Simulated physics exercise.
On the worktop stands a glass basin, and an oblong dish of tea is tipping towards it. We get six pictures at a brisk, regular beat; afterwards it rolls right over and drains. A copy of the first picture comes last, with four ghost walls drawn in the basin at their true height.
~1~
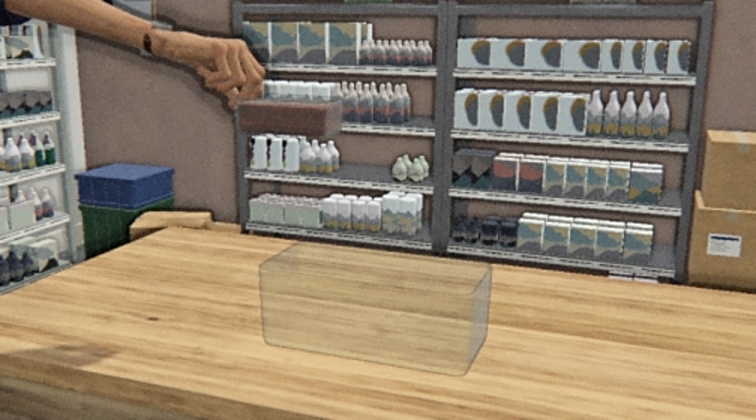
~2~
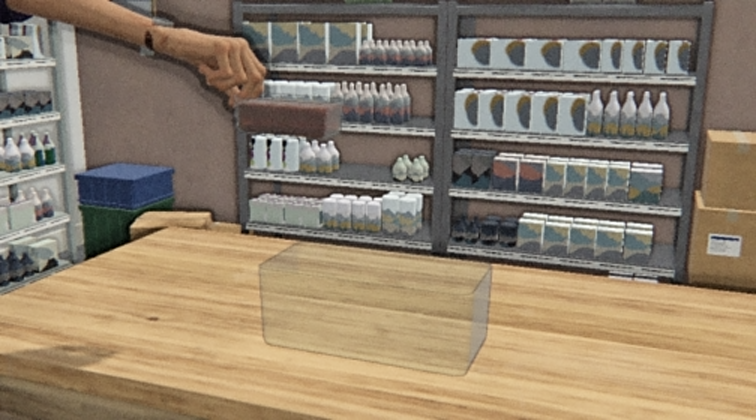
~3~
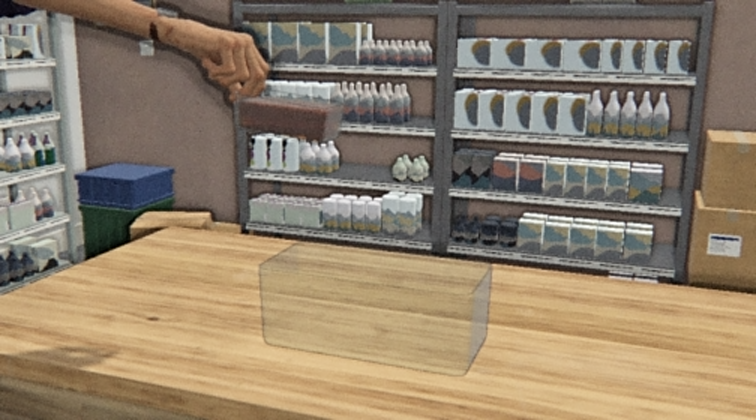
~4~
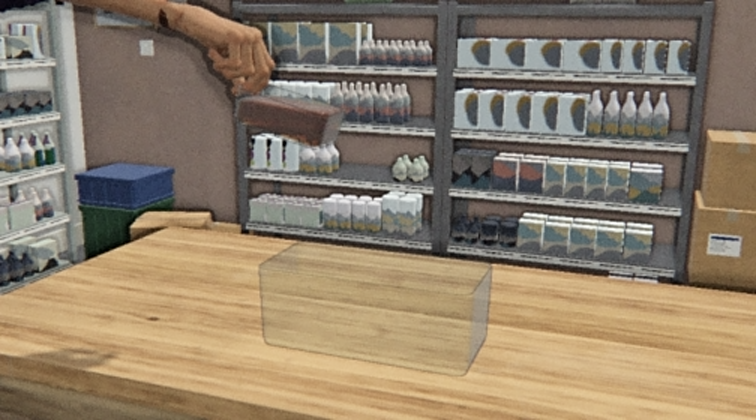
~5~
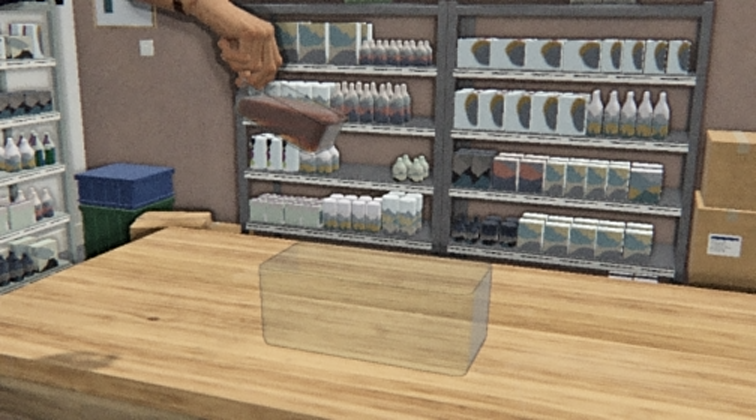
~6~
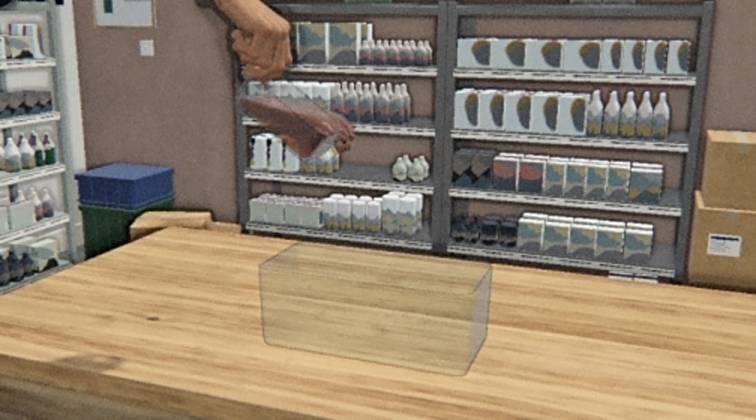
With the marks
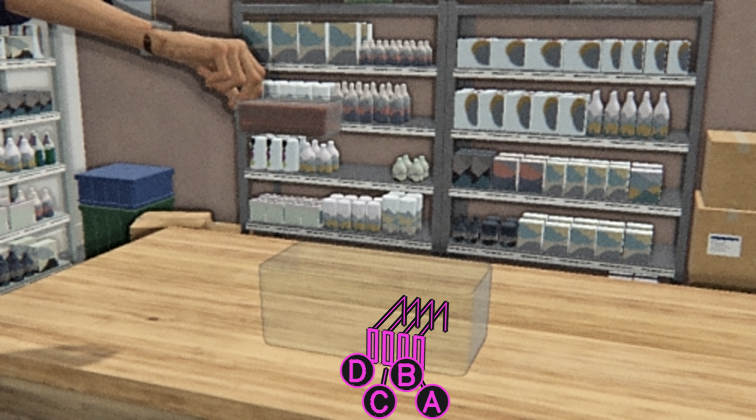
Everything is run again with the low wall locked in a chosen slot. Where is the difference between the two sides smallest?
Position D.
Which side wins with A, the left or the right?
More ends on the left.
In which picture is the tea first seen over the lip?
In picture 5.
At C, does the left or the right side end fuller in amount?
The left side.
In magenta, A at (416, 374); B at (401, 371); C at (386, 369); D at (371, 366).
Choosing A, about 88 % ends left of the wall and 6 % right of it; 5 % is lost outside.
Choosing B, about 88 % ends left of the wall and 6 % right of it; 6 % is lost outside.
Choosing C, about 85 % ends left of the wall and 8 % right of it; 7 % is lost outside.
Choosing D, about 49 % ends left of the wall and 47 % right of it; 4 % is lost outside.
